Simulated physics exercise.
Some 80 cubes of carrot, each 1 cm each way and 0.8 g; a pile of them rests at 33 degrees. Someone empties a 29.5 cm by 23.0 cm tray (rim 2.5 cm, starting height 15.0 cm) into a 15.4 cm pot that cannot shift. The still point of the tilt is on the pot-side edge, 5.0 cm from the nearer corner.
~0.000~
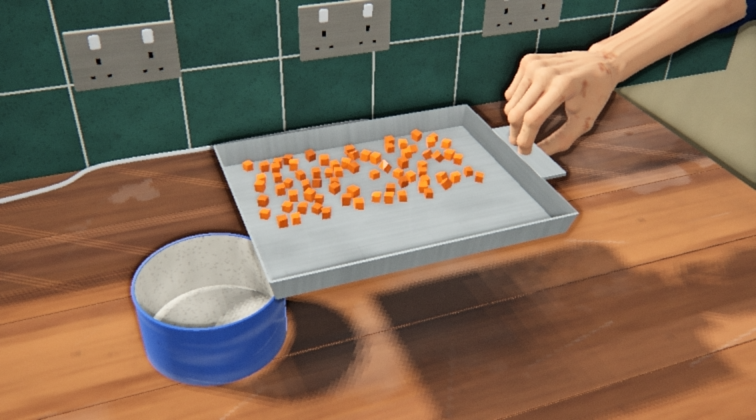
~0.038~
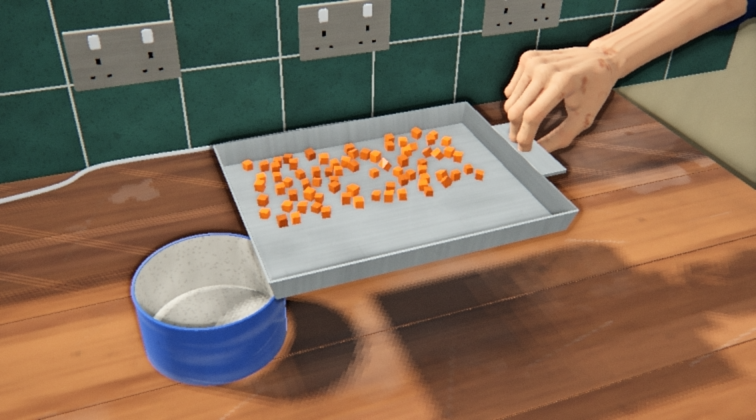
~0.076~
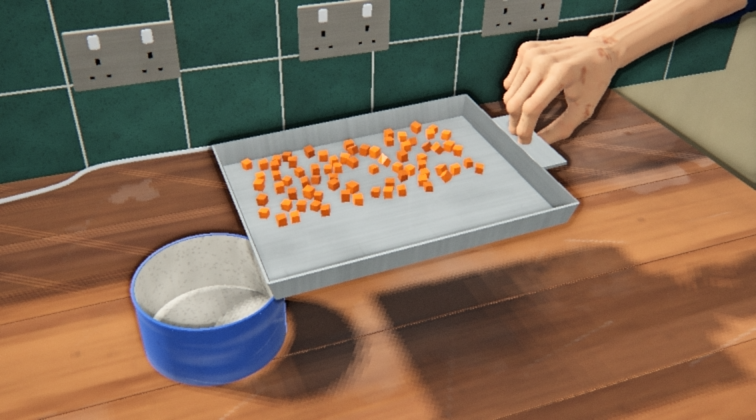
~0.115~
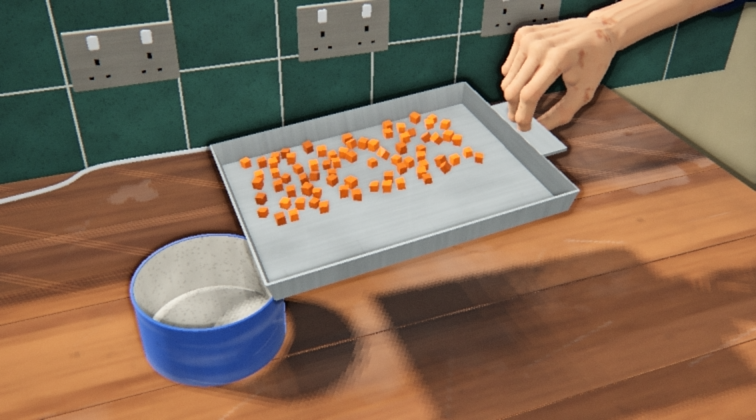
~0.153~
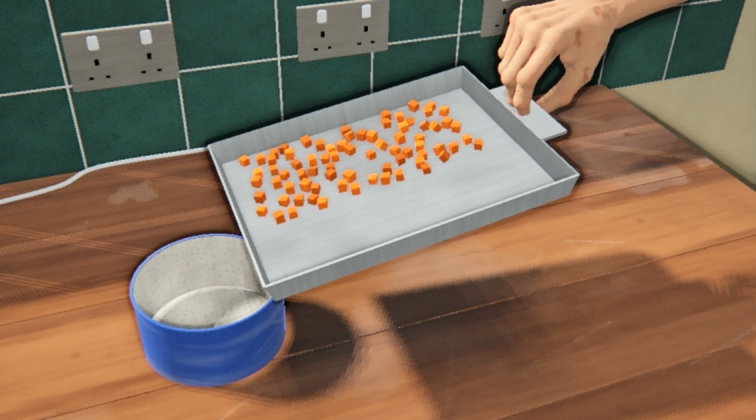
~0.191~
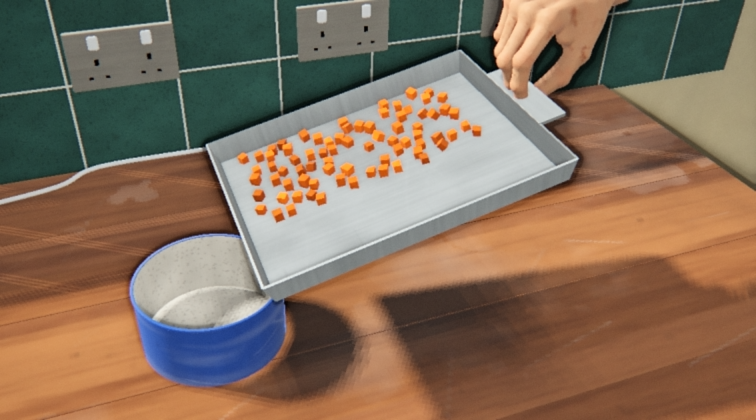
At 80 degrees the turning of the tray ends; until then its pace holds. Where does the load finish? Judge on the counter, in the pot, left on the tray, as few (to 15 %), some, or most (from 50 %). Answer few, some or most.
On the counter: Some; in the pot: Some; left on the tray: Some.
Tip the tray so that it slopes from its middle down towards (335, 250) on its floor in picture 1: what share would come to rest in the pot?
About 0 per cent.
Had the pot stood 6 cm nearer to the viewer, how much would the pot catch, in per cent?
In that case some 30 per cent.
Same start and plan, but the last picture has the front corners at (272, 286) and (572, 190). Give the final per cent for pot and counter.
Pot 0, counter 60.
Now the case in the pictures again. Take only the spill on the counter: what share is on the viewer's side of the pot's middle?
About 80 per cent.
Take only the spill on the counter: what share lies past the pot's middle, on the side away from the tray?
Some 100 per cent.
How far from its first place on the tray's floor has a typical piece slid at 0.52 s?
Some 3 cm.
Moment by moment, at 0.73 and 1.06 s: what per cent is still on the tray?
In turn: 95, 35.
Then, at 0.52 s, tilt 47 degrees; the tray holds 100 %, the pot 0 %.
After 0.73 s, tilt 68 degrees; the tray holds 95 %, the pot 0 %.
Then, at 1.06 s, tilt 80 degrees; the tray holds 35 %, the pot 25 %.
In the end, at 2.3 s, counter 35 %, pot 30 %, tray 30 %.
